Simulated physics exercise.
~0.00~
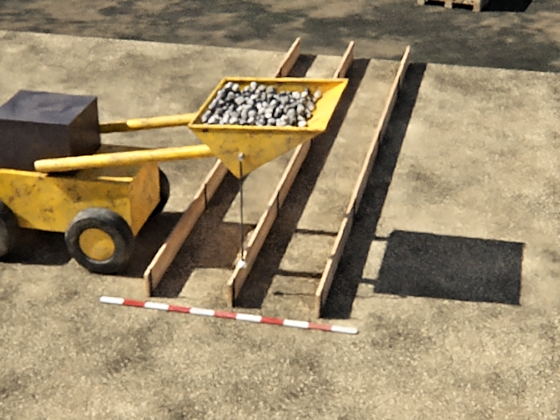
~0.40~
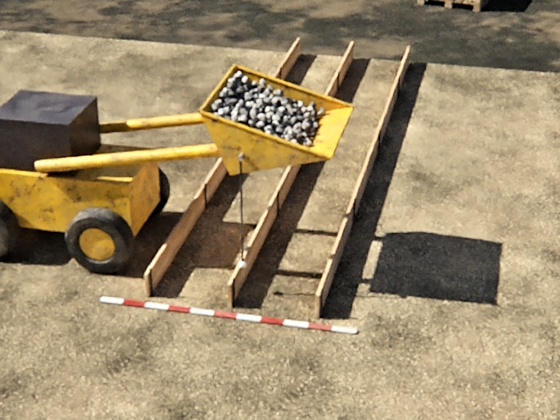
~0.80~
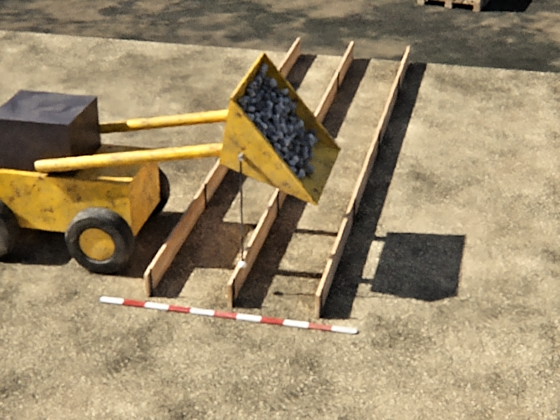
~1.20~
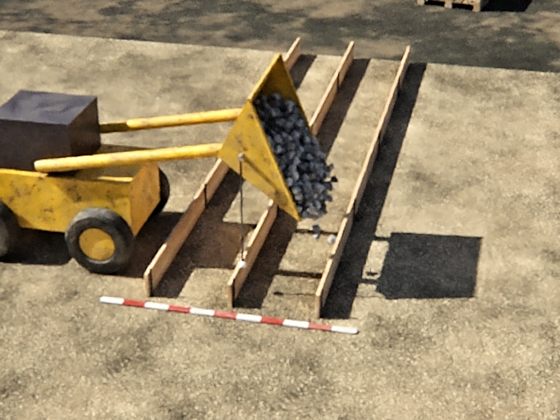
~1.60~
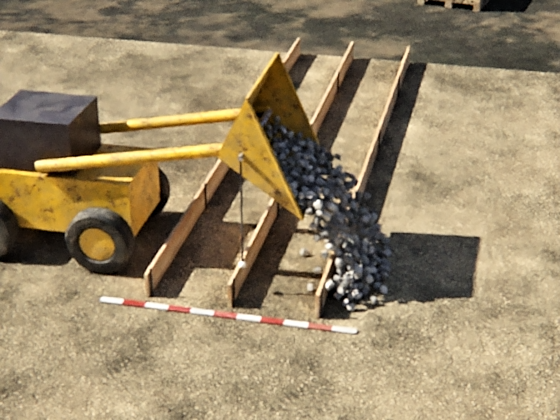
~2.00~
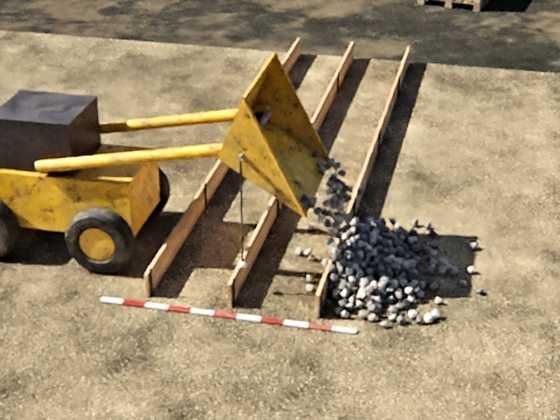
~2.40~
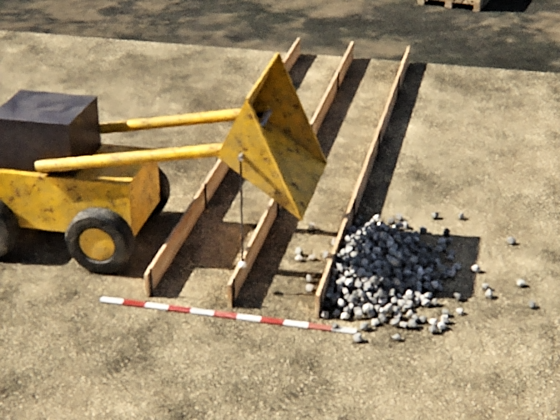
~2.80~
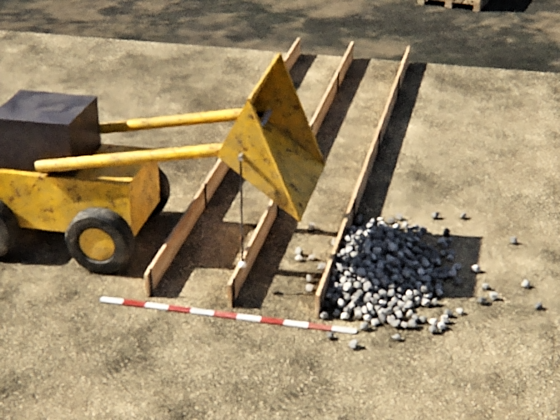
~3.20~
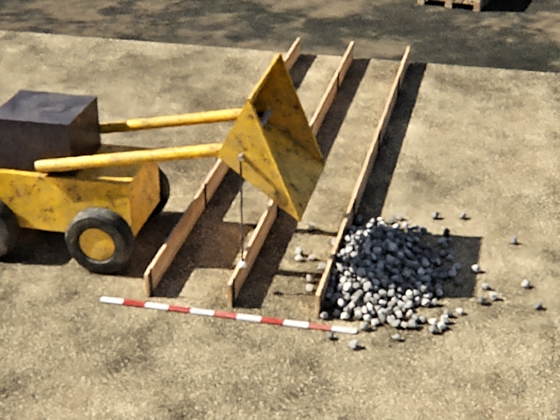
At first, a small yellow loader at left holds a bucket full of grey stones above three long wooden boards, with a red and white staff on the ground in front. The bucket tips forward to the right, the stones staying inside until it slopes steeply. They then slide over its lip and pour down around the farthest right board. The bucket empties while the stones spread and a few roll away. Finally, the bucket hangs tilted and empty, and nearly all the stones rest in a heap beyond the last board.
